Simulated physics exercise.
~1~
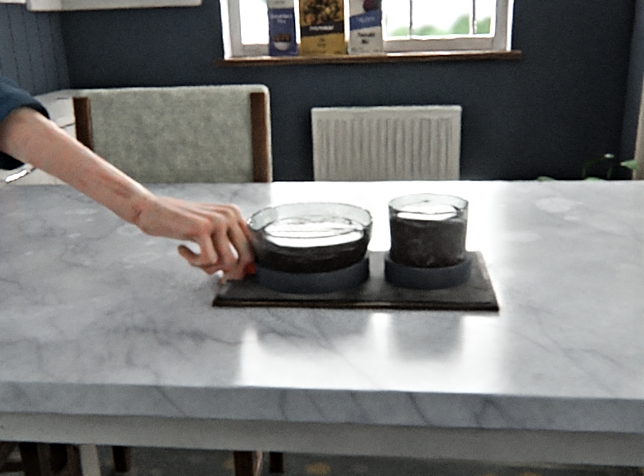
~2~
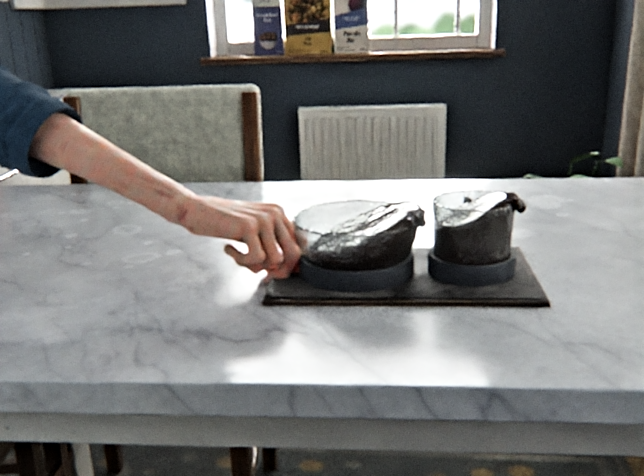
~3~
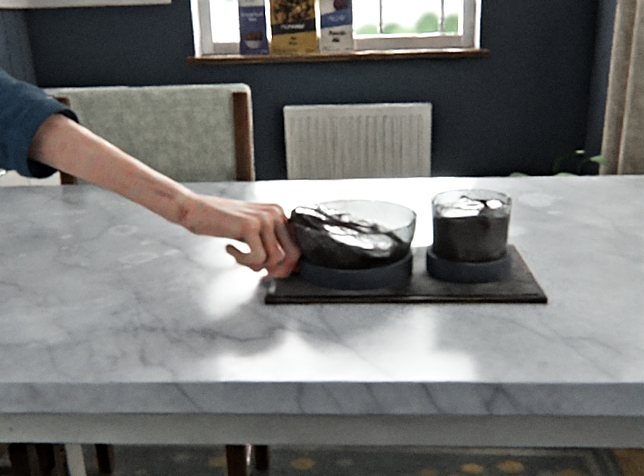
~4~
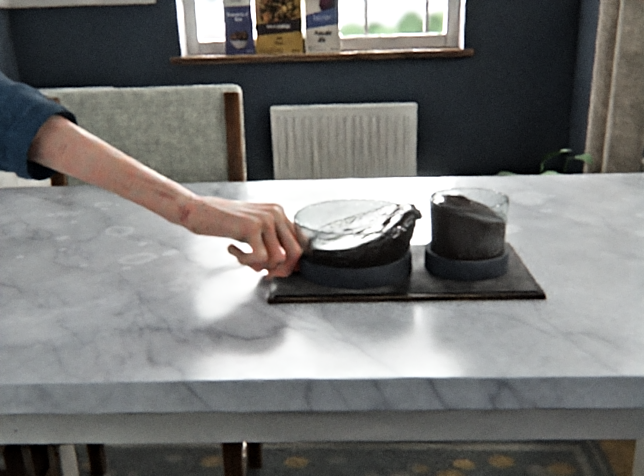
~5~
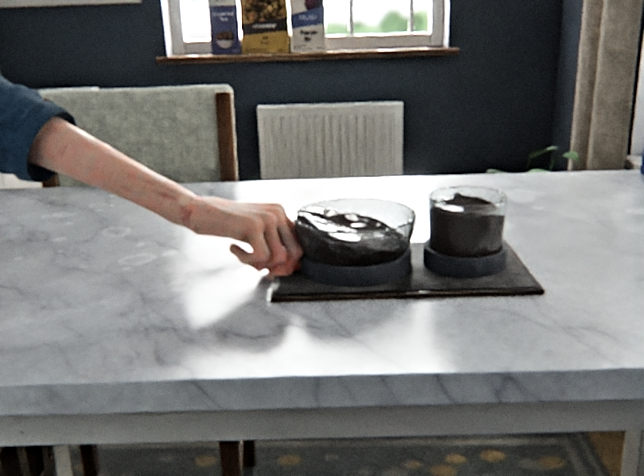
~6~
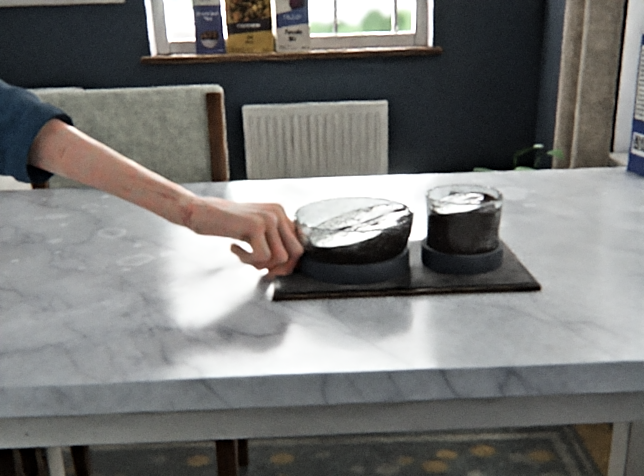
The video shows a hand moving a dark tray holding a glass bowl and a smaller glass of dark liquid rightward across a marble table; it stops, and the liquid surges up the right sides and sloshes back and forth, still tilted in the bowl at the end.
